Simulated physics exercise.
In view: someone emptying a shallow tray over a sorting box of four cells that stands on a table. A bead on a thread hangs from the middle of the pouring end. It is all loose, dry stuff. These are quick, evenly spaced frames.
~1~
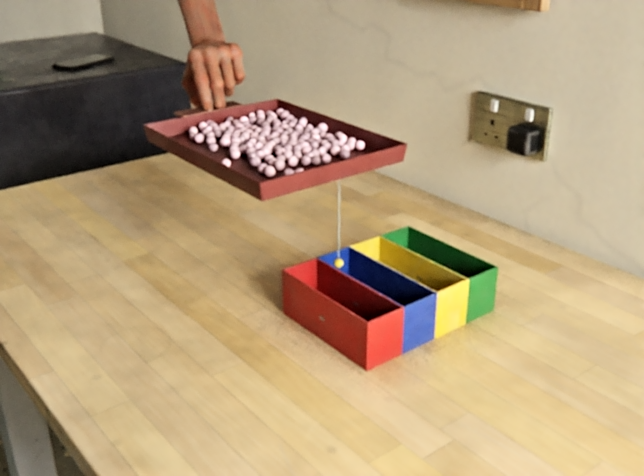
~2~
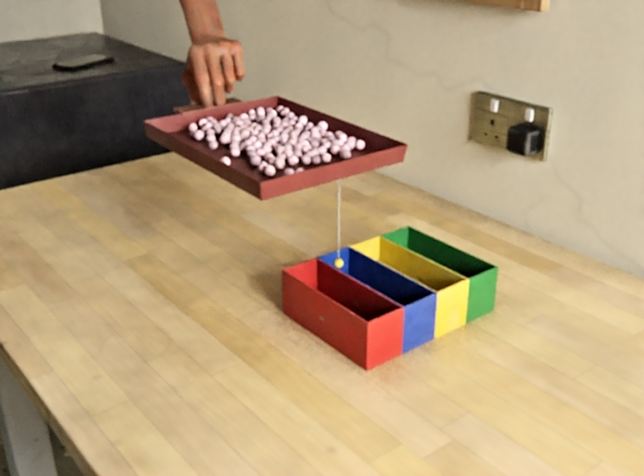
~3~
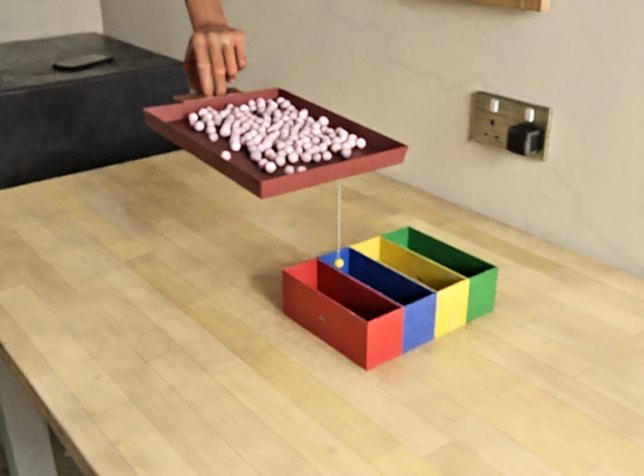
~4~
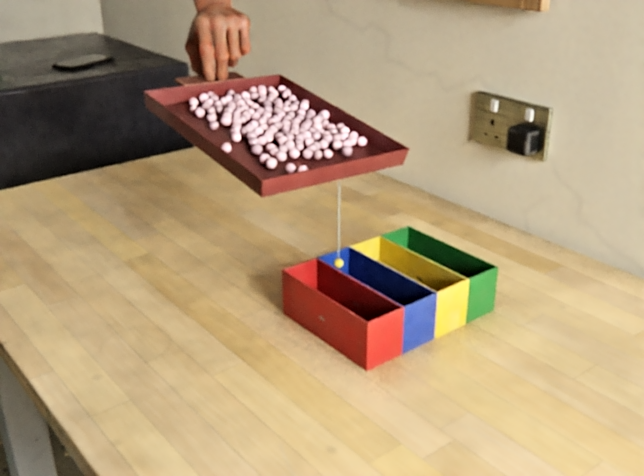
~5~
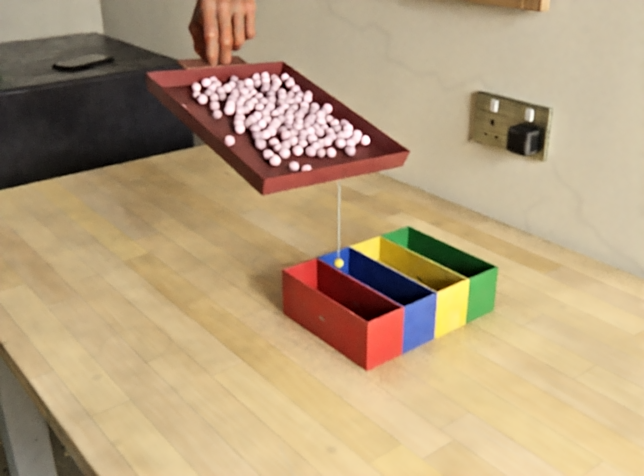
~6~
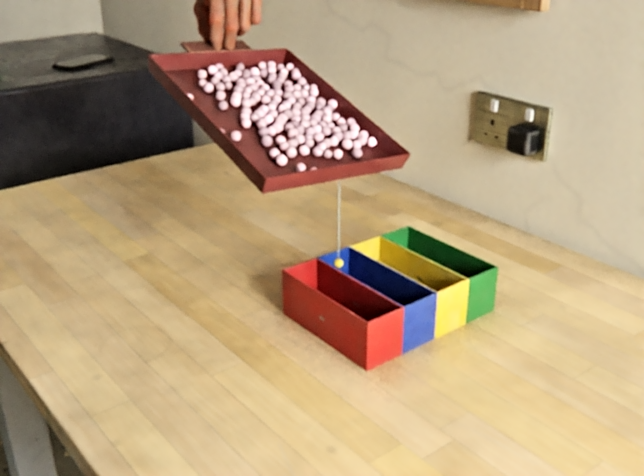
A hand held a shallow red tray of small pale pink balls above a box with red, blue, yellow and green cells, then raised its back end, and the balls began sliding down the slope.
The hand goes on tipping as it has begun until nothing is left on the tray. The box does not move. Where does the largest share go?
Fullest: The yellow cell.
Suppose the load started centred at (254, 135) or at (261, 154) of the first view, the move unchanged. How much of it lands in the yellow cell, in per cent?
First some 40, then 40 per cent.
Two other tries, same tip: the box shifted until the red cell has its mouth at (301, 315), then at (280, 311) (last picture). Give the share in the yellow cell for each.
The first gives 20 %, the second 10 %.
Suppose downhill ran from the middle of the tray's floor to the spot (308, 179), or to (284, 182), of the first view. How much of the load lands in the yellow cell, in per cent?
Roughly 0 per cent, and 0 per cent.
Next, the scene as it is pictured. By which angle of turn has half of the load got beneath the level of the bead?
Roughly 100°.
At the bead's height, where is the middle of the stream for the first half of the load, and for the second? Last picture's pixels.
The first part at (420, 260); the rest at (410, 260).
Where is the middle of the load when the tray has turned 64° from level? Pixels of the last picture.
Close to (360, 141).
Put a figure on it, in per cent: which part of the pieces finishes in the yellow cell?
Roughly 50 in a hundred.
Shortly afterwards, tray tipped steeply; all but a few on the tray; only a few in the blue cell; only a few in the yellow cell; only a few falling or outside the box.
Next, tray tipped past a quarter turn; near a quarter on the tray; near a third in the yellow cell; near a quarter in the blue cell; a little in the green cell; only a few in the red cell; near a quarter falling or outside the box.
Some moments later, tray tipped past a quarter turn; near half in the yellow cell; near a quarter in the blue cell; a little in the green cell; a little in the red cell; a little falling or outside the box.
In the end, tray tipped past a quarter turn; near half in the yellow cell; near a quarter in the blue cell; a little in the green cell; a little in the red cell; a little outside the box.
